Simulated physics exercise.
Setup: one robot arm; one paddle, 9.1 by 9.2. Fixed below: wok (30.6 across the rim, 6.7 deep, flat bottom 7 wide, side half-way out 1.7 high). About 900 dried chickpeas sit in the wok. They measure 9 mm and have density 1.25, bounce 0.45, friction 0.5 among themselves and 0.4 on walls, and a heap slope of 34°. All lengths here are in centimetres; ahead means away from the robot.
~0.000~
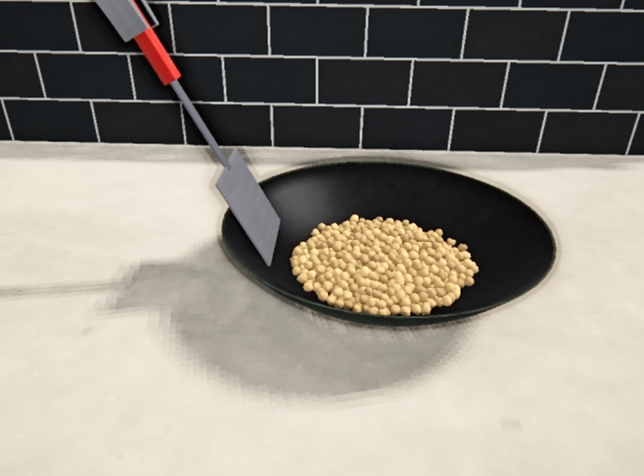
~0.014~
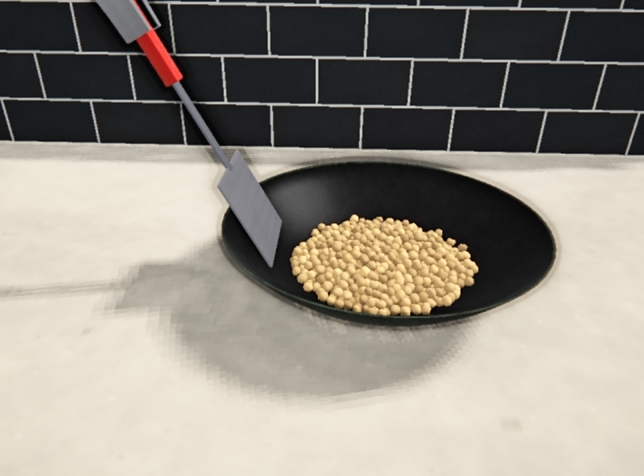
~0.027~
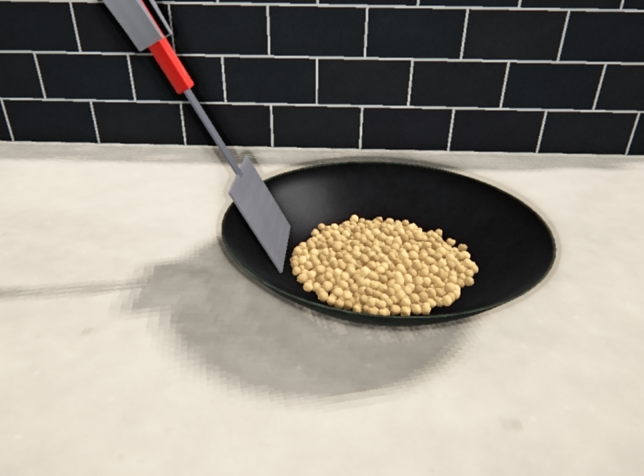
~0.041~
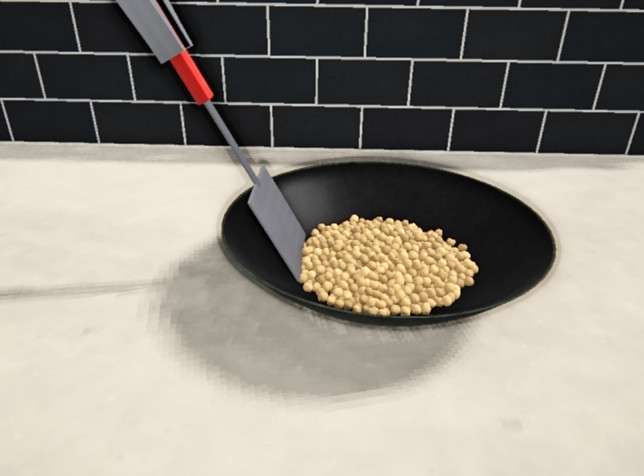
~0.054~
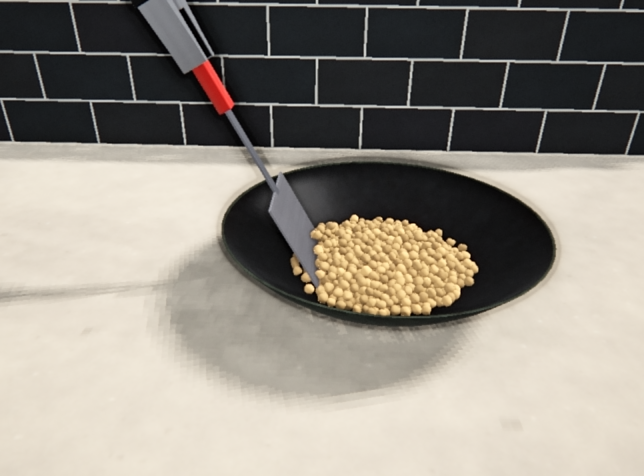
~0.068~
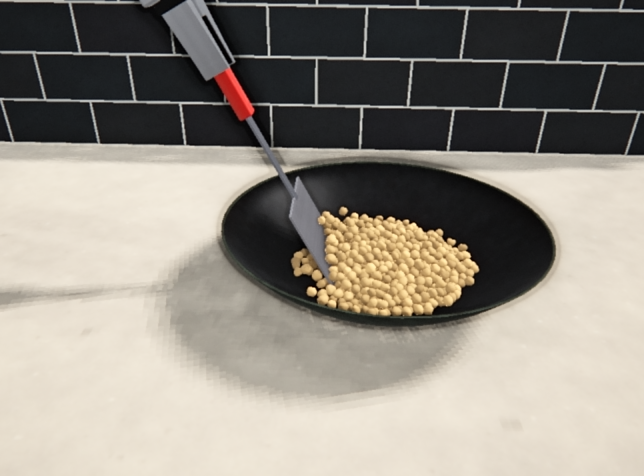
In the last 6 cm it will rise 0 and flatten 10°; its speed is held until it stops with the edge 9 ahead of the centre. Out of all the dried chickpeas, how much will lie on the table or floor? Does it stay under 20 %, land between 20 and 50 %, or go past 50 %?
It lands between 20 and 50 %.
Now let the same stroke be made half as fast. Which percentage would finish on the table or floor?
Then roughly 5 percent.
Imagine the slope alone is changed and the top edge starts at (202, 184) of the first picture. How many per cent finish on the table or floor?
25 percent or so.
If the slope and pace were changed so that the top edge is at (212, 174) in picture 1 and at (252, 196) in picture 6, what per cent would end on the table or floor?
Roughly 10 percent ends up there.
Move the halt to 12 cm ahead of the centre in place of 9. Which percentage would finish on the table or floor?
Changed stop: Approx. 55 %.
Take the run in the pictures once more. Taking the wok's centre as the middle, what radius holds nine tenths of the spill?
That distance is around 50 cm.
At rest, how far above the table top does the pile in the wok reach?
Close to 7.0 centimetres high.
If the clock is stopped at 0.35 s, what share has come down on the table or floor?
5 %.
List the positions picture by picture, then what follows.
Paddle top edge at (226, 165), sloping 62°; upper third of the load around (381, 254), from x 295 to 475, top at y 220; 900 in the wok, in the first frame.
Paddle top edge at (228, 166), sloping 62°; upper third of the load around (381, 254), from x 295 to 475, top at y 220, in the second frame.
Paddle top edge at (238, 172), sloping 62°; upper third of the load around (381, 254), from x 295 to 475, top at y 220, in the third frame.
Paddle top edge at (256, 182), sloping 62°; upper third of the load around (381, 254), from x 295 to 475, top at y 220, in the fourth frame.
Paddle top edge at (275, 190), sloping 62°; upper third of the load around (378, 252), from x 295 to 475, top at y 220, in the fifth frame.
Paddle top edge at (294, 195), sloping 62°; upper third of the load around (376, 249), from x 295 to 475, top at y 210; 900 in the wok, in the sixth frame.
By 0.10 s, sloping 62°, highest piece 12 above the table; 900 in the wok.
By 0.13 s, sloping 60°, highest piece 15 above the table; 898 in the wok, 2 on the blade or in flight.
By 0.35 s, sloping 52°, highest piece 9 above the table; 565 in the wok, 64 on the table or floor, 271 on the blade or in flight.
By 1.40 s, sloping 52°, highest piece 7 above the table; 565 in the wok, 335 on the table or floor.
Final count, 565 in the wok, 335 on the table or floor. That is 37 % on the table or floor.
